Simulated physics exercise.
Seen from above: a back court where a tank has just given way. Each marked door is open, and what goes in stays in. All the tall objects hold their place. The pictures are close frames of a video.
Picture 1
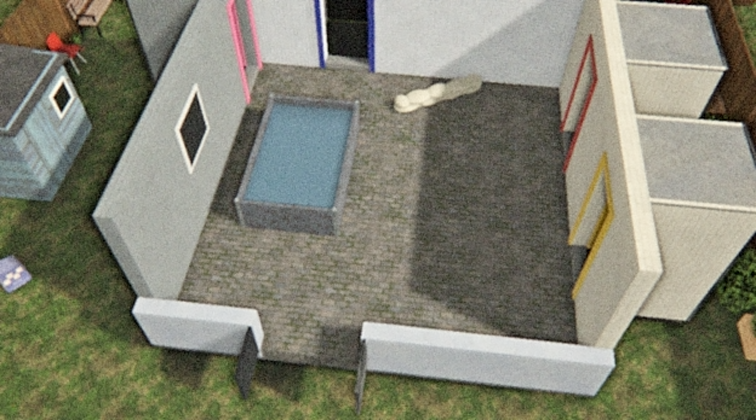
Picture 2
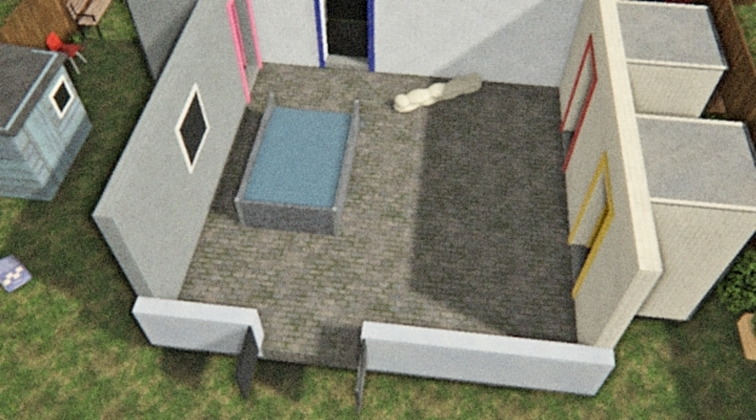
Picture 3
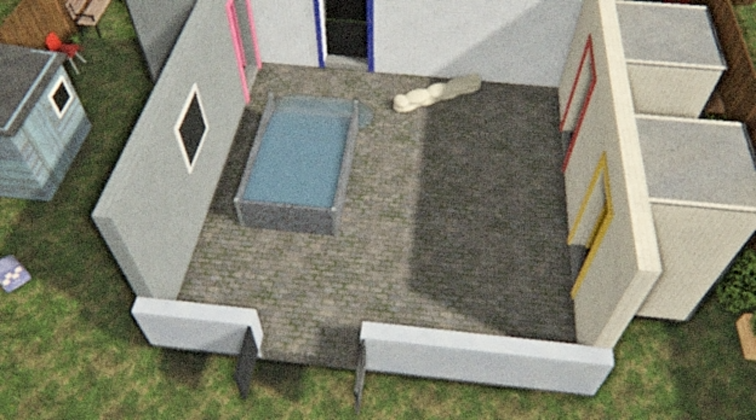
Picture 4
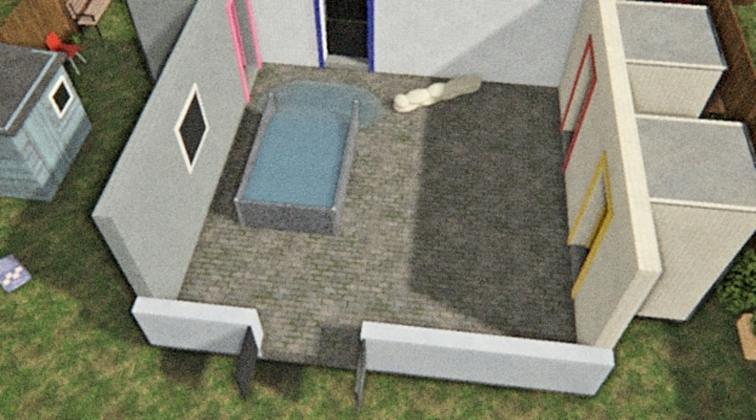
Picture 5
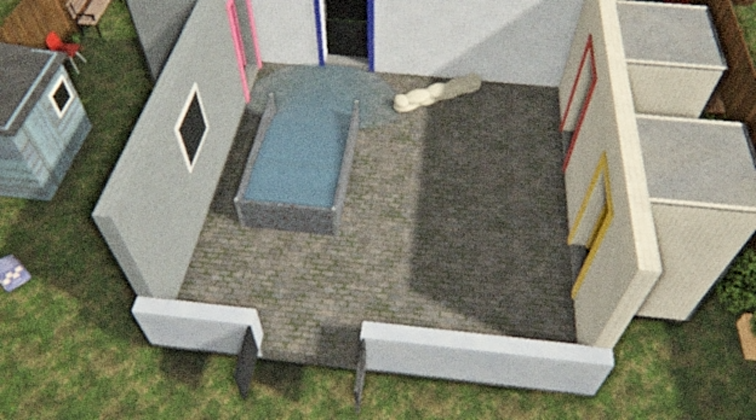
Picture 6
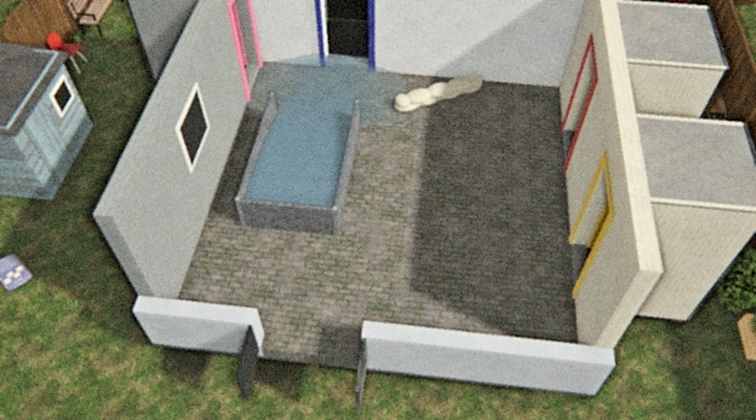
The clip shows a walled, paved court from above, where a rectangular open tank of blue water loses its far side, and water pours out and spreads across the paving toward the blue-framed doorway and the pale object nearby.
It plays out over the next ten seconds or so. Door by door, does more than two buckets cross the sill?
One by one: The blue door takes more than that; the pink door takes more than that; the yellow door stays under that; the red door stays under that.
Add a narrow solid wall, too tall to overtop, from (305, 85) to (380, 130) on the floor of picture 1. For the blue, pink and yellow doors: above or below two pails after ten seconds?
My reading: The blue door takes less, the pink door is over, the yellow door is under.
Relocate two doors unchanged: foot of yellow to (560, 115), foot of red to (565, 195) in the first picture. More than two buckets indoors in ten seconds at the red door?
In short: The red one lets less in.
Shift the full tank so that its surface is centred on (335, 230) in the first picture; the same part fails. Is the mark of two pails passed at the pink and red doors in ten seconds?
My reading: Pink passes that mark, red lets more in.
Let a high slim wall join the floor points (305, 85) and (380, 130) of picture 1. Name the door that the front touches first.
It is the pink-painted one.
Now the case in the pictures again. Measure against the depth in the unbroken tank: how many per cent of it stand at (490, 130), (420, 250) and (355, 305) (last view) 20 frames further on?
About 4, 0 and 0 per cent.
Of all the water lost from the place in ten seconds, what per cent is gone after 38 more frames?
Close to 90 %.
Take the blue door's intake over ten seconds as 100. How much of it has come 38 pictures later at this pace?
I make it 100 per cent.
A moment on, water covers 15 % of the floor; the blue door over two buckets in, the pink door under two buckets in, the yellow door not reached, the red door not reached.
Next, water covers 20 % of the floor; the blue door far over two buckets in, the pink door over two buckets in, the yellow door not reached, the red door not reached.
Then, water covers 35 % of the floor; the blue door far over two buckets in, the pink door far over two buckets in, the yellow door not reached, the red door wet at the sill, nothing in.
Later, water covers 65 % of the floor; the blue door far over two buckets in, the pink door far over two buckets in, the yellow door wet at the sill, nothing in, the red door wet at the sill, nothing in.
In the end, water covers 85 % of the floor; the blue door far over two buckets in, the pink door far over two buckets in, the yellow door under two buckets in, the red door wet at the sill, nothing in.
